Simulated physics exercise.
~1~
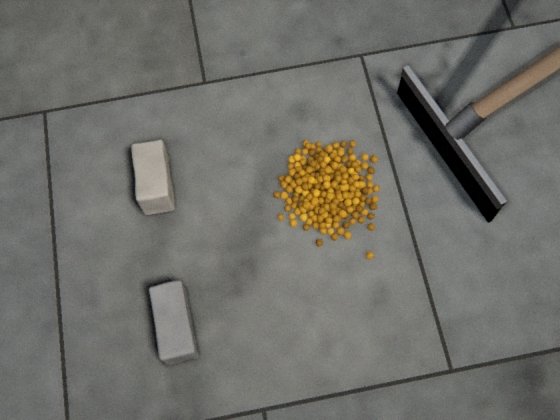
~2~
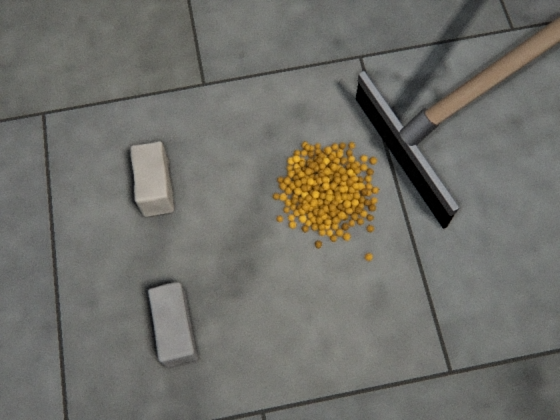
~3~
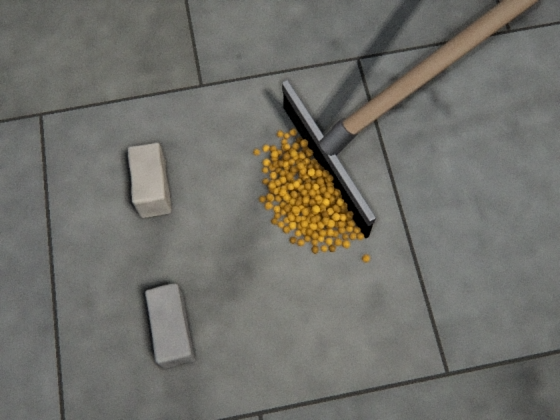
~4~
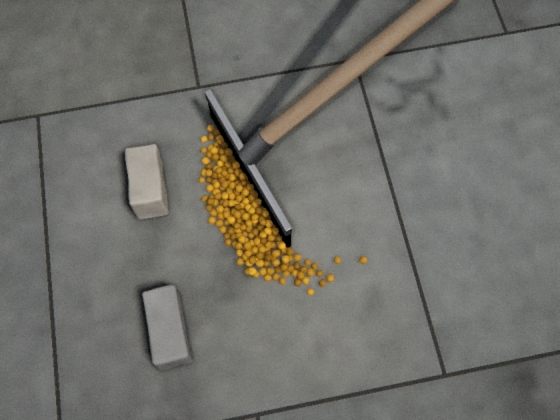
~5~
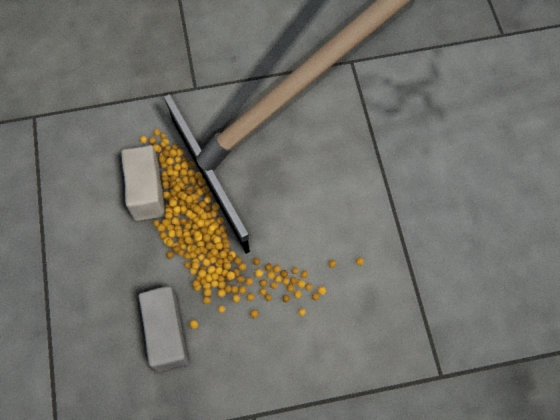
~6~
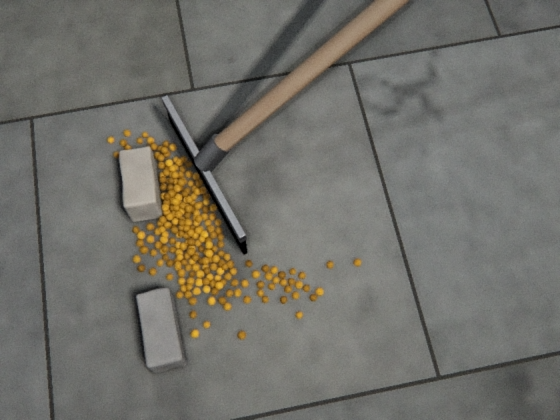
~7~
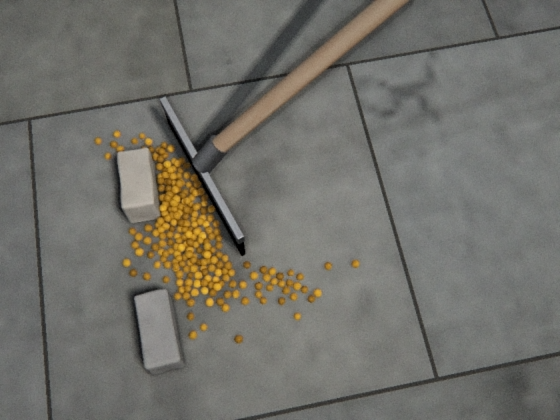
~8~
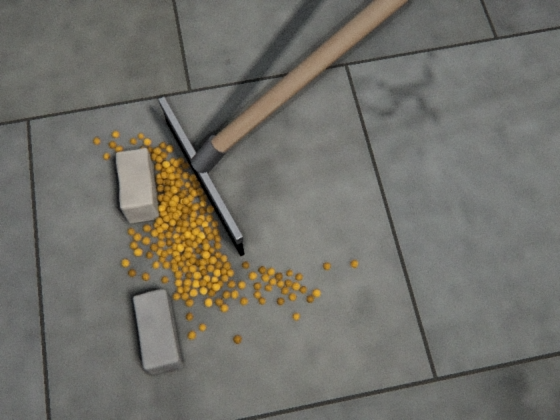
A squeegee with a wooden handle slides left across grey paving into a pile of yellow kernels, pushing them toward two pale blocks, then stops close to the upper one, leaving most kernels bunched before the blocks, a few around the upper block and some trailing right.
